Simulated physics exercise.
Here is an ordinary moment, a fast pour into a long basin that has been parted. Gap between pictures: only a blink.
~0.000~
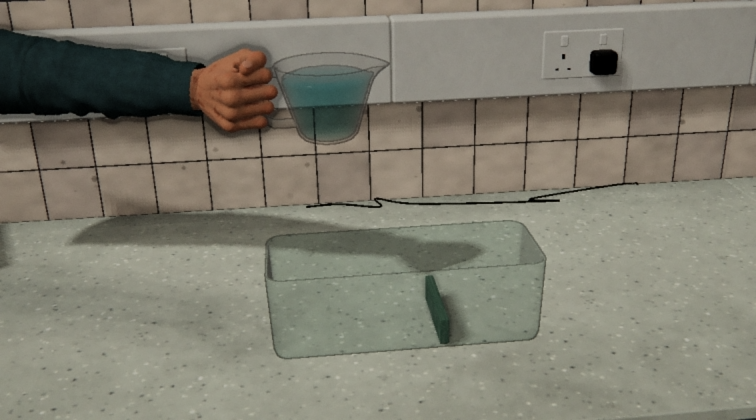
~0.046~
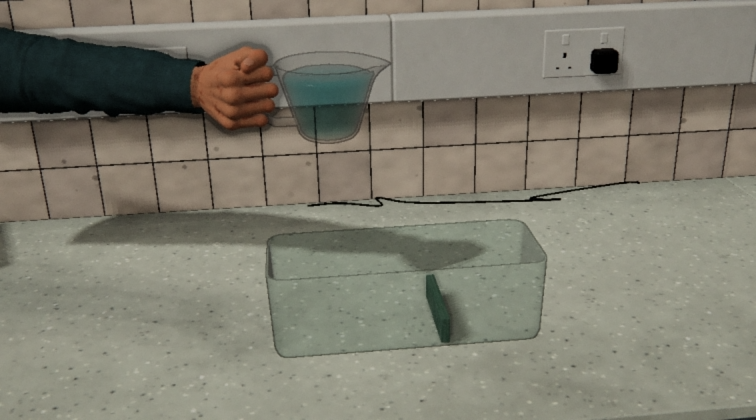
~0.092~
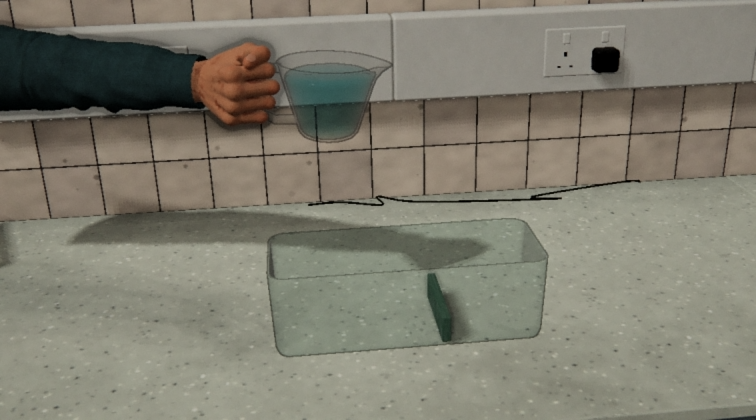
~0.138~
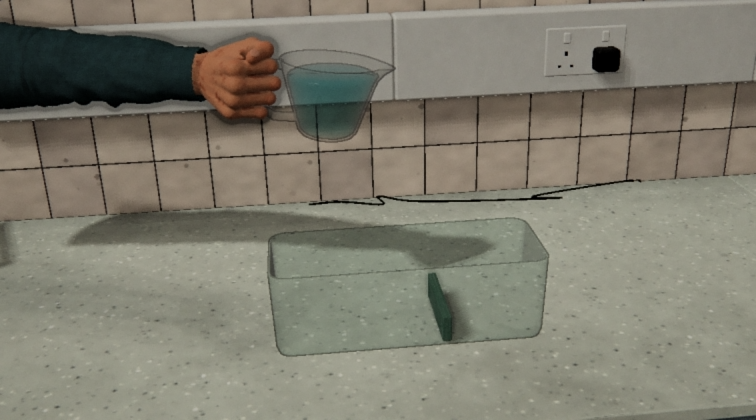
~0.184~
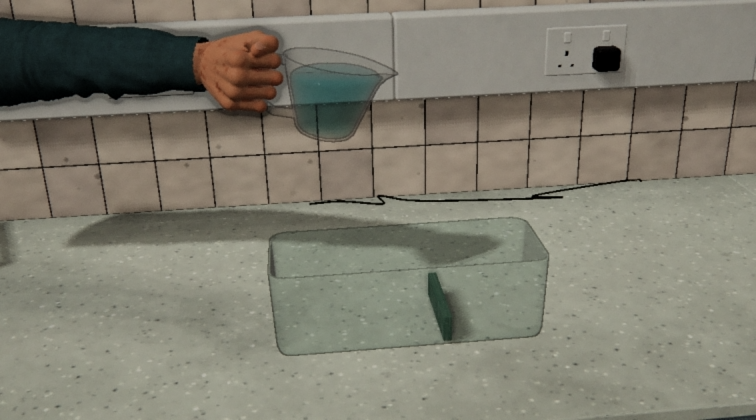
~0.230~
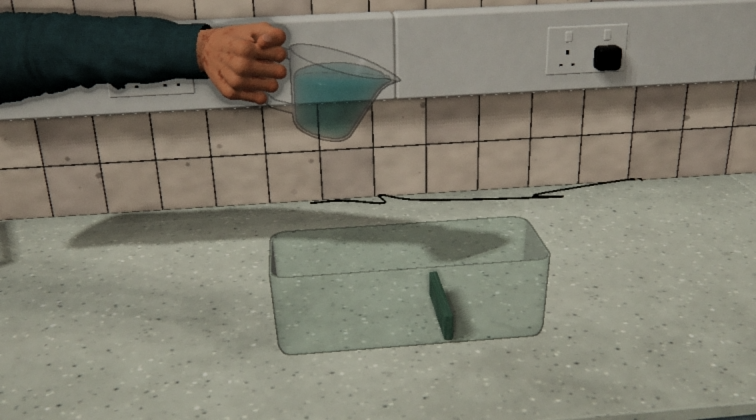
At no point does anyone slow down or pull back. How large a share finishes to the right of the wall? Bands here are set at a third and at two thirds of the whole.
The amount on the right comes to between a third and two thirds of the whole.
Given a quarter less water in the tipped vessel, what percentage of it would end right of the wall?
Some 30 parts in a hundred, give or take.
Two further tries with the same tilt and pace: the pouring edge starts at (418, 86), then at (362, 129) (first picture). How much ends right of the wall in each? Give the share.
First try: About 75 %; second try: About 5 %.
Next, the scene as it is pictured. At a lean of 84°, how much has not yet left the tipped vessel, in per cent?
Near 40 %.
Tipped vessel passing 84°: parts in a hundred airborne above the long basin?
Share: Approx. 40 %.
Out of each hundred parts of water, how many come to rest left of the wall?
Roughly 50 percent of it.
After 0.58 s the tilt is 84° and 40 per cent is still to pour, 0 is left of the wall and 17 right of it.
After 0.84 s the tilt is 116° and 1 per cent is still to pour, 43 is left of the wall and 49 right of it.
After 1.12 s the tilt is 118° and 0 per cent is still to pour, 48 is left of the wall and 48 right of it.
After 1.41 s the tilt is 118° and 0 per cent is still to pour, 48 is left of the wall and 49 right of it.
In the end 48 per cent lies left of the wall, 49 right of it and 3 outside.
